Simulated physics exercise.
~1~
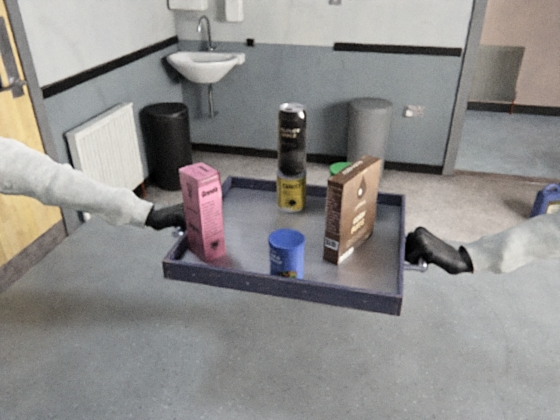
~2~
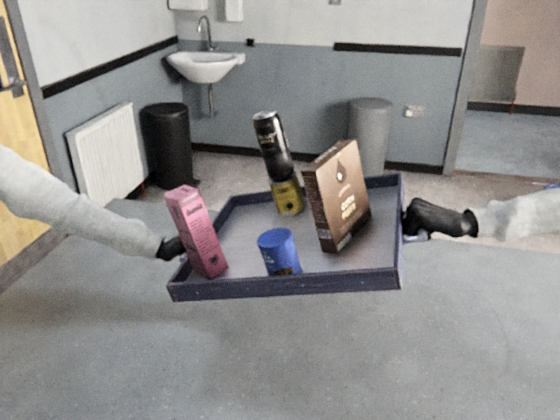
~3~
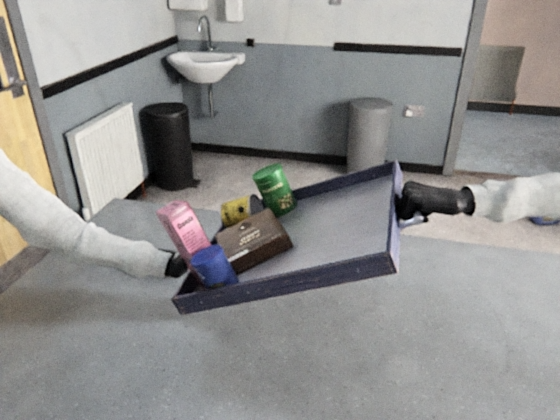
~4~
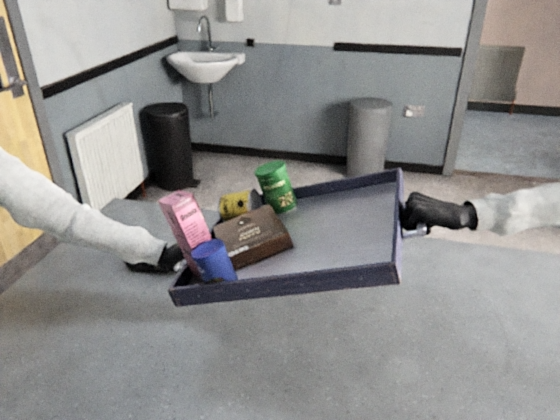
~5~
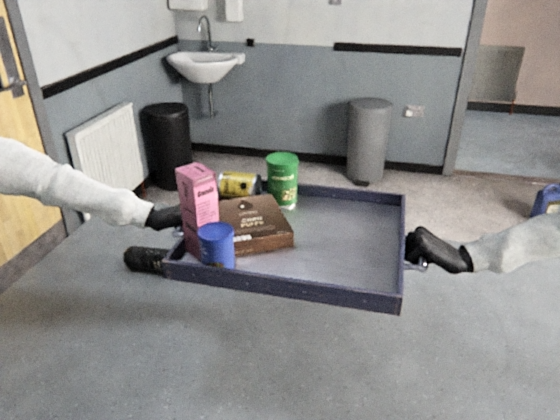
In this clip, two gloved hands hold a tray of cartons and tins and tip it left side down; the black can topples off, the brown packet and yellow tin fall over, and the tray returns level with the pink carton, blue tin and green tin upright.
